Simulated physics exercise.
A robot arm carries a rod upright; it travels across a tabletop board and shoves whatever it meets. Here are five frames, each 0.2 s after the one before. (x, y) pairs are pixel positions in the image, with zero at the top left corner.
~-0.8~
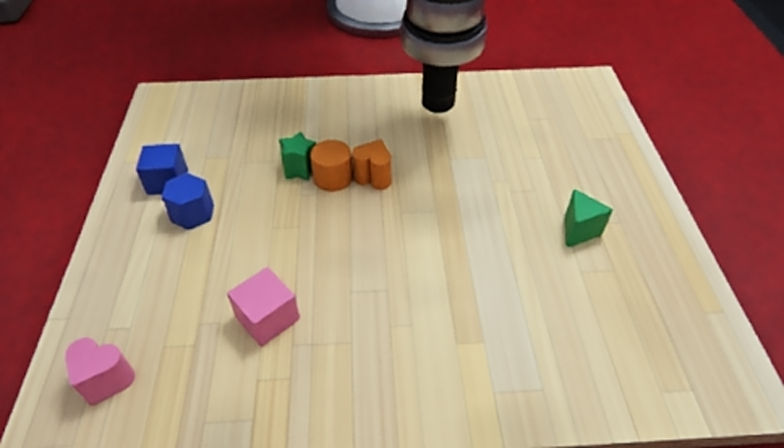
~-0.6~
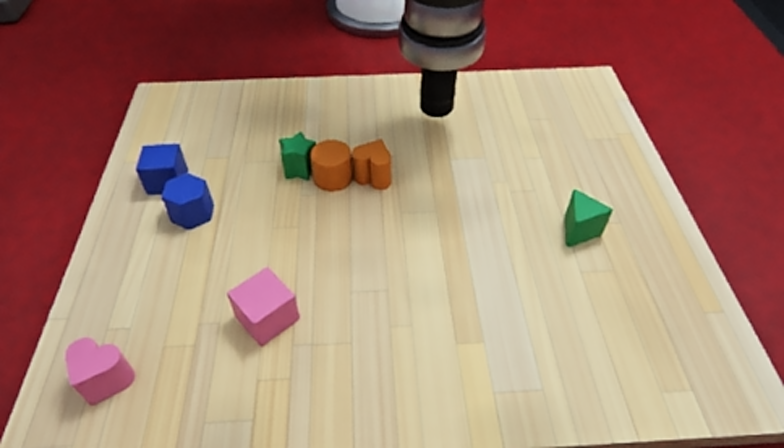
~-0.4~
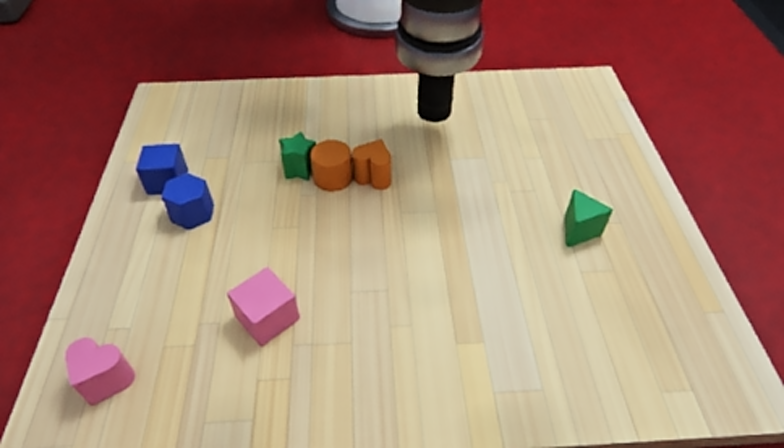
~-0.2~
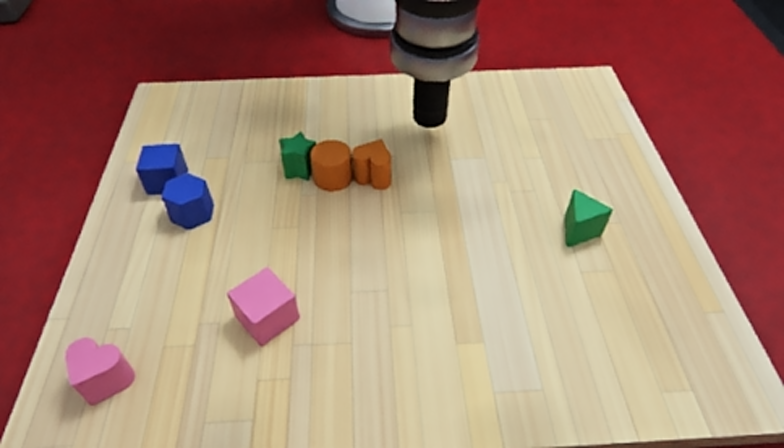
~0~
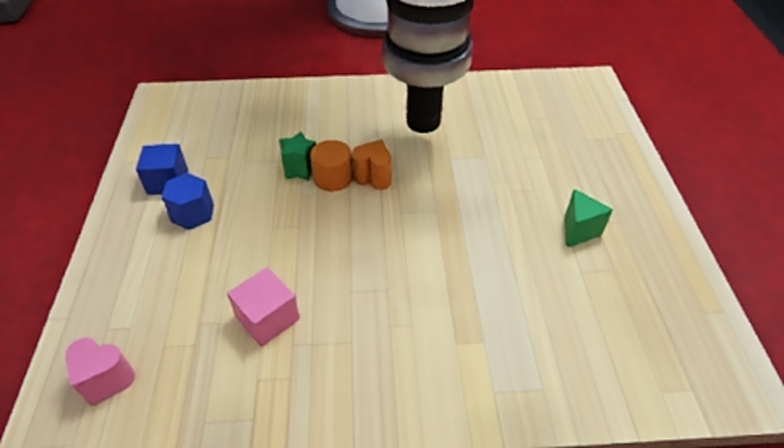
On a light wooden board over a red surface, a black rod moved slightly down and to the left, nearing the orange heart block, while all the colored blocks stayed still.
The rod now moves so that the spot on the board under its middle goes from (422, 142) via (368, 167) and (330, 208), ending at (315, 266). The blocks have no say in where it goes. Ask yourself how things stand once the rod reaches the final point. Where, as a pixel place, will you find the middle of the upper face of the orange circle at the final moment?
By then it is at (290, 171).
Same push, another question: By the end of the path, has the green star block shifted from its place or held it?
My prediction: It moves.
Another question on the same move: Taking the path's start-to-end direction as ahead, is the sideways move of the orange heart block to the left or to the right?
Goes left.
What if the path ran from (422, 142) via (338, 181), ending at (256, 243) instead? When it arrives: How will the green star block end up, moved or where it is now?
It gets pushed out of place.
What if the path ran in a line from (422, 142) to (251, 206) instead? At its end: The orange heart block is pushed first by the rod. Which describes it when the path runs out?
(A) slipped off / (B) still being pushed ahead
Option A.
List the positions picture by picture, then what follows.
In the first frame, lower end of the rod (438, 104), tops of blocks, pink square block (261, 294), green star block (296, 143), orange circle (331, 152), orange heart block (373, 152).
In the second frame, rod (437, 108), blocks as before.
In the third frame, rod (434, 113), blocks as before.
In the fourth frame, rod (430, 118), blocks as before.
In the fifth frame, rod (423, 123), pink square block (261, 294), green star block (296, 143), orange circle (331, 152), orange heart block (373, 152).
What follows on the original path. One third of the way, rod (366, 149); orange heart block (362, 165), turned 55° anticlockwise.
Two thirds of the way, rod (328, 191); green star block (284, 144), turned 35° clockwise; orange circle (290, 171); orange heart block (348, 208).
At the end, rod (312, 248); pink square block not moved; green star block (284, 144), turned 35° clockwise; orange circle (290, 171); orange heart block (357, 244), turned 230° anticlockwise.
